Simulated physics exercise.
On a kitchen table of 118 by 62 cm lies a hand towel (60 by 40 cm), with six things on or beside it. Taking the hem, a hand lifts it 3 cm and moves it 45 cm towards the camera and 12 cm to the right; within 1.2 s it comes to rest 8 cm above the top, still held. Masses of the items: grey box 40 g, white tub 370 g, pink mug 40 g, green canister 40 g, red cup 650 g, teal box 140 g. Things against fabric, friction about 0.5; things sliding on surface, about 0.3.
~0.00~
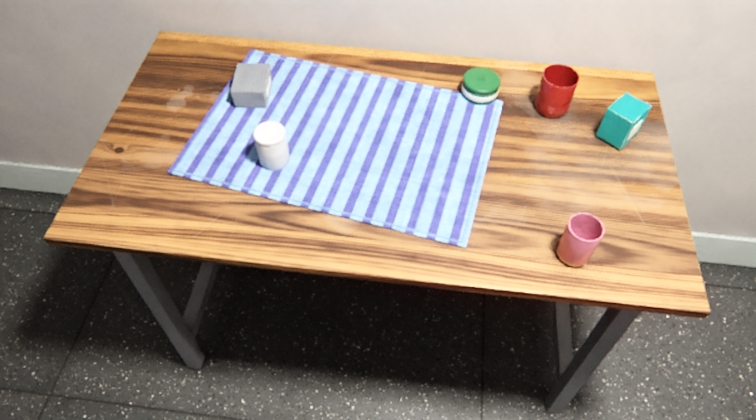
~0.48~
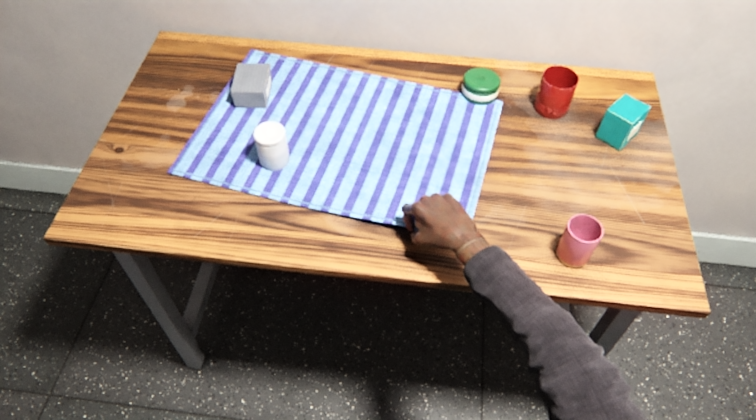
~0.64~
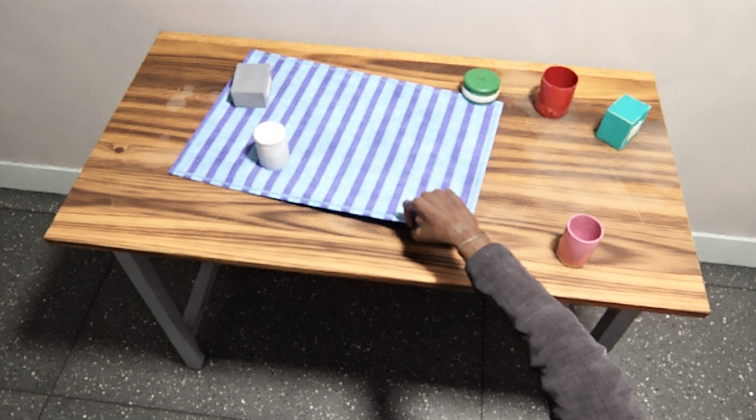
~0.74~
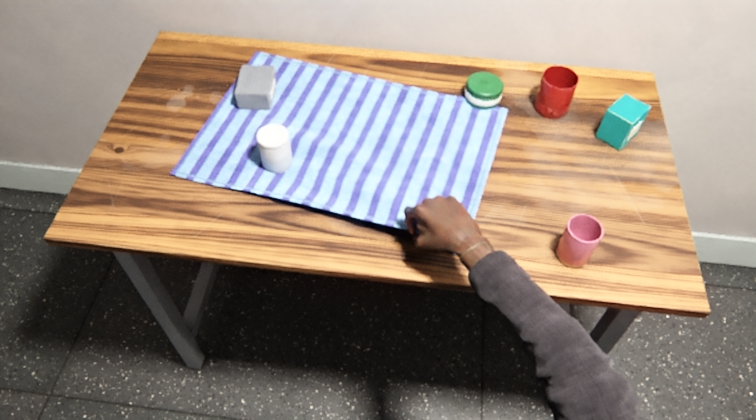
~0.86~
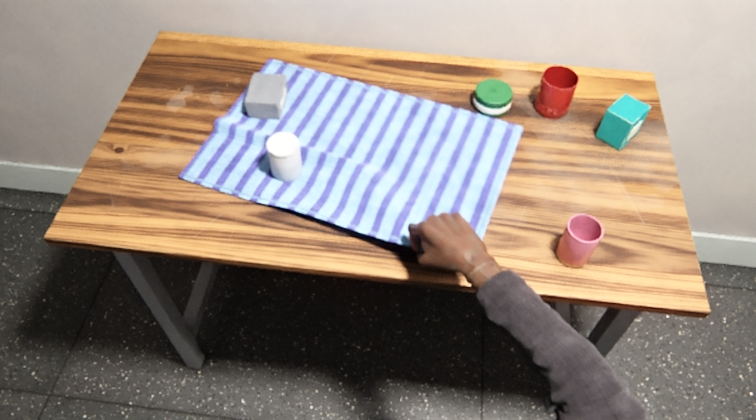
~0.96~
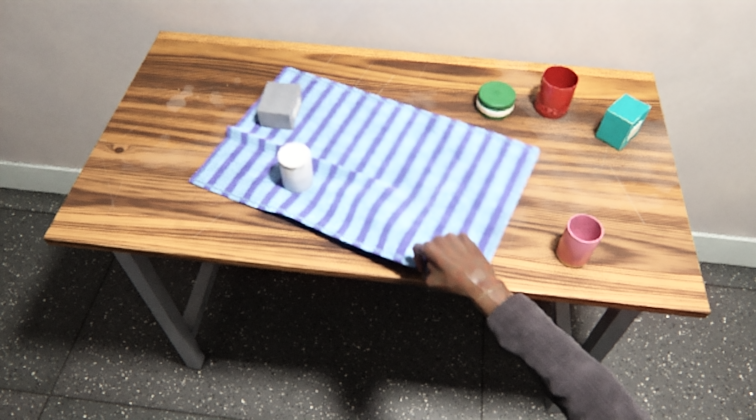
On a wooden table, a hand gripped the near edge of a striped cloth and dragged it forward and right, carrying the grey box and white tub along, while the green canister shifted slightly.
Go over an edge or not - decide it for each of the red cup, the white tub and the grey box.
Result: Red cup: On, white tub: Off, grey box: Off.
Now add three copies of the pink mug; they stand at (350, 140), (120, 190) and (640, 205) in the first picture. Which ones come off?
Off the top, still on top, still on top.
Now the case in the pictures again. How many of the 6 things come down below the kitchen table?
After counting, the figure is 3.
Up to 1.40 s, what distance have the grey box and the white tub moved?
The grey box is 35 cm out, the white tub 35 cm.
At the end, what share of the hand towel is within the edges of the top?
Some 0 per cent of it.
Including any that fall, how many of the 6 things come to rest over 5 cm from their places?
4 of them.
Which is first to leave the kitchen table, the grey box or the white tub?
It's the white one that goes before the other.
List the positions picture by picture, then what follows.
In the first frame, red cup (561, 76); white tub (269, 132); grey box (250, 77); hand towel corners (168, 173) (251, 50) (503, 102) (465, 247).
In the second frame, hand towel corners (168, 173) (251, 50); grip (412, 229).
In the third frame, hand towel corners (168, 173) (252, 50); grip (413, 225).
In the fourth frame, grey box (255, 79); white tub (272, 134); green canister (485, 83); hand towel corners (171, 174) (257, 52); grip (415, 232).
In the fifth frame, grey box (265, 88); white tub (282, 143); green canister (495, 90); hand towel corners (179, 177) (270, 59); grip (419, 249).
In the sixth frame, red cup (561, 77); white tub (294, 154); grey box (279, 97); hand towel corners (189, 182) (287, 67) (540, 149); grip (423, 269).
After 1.2 s, 85 % of the hand towel is still over the top; grey box 22 cm off its start, white tub 20 cm off its start, green canister 5 cm off its start.
After 1.4 s, 60 % of the hand towel is still over the top; grey box 36 cm off its start, white tub 33 cm off its start, pink mug 5 cm off its start.
After 1.6 s, 15 % of the hand towel is still over the top; grey box 50 cm off its start at (389, 235), white tub over the edge, pink mug 15 cm off its start at (634, 310).
After 1.8 s, 0 % of the hand towel is still over the top; grey box over the edge, white tub over the edge, pink mug over the edge.
After 3.4 s, 0 % of the hand towel is still over the top; grey box over the edge, white tub over the edge, red cup 0 cm off its start at (561, 77), pink mug over the edge.
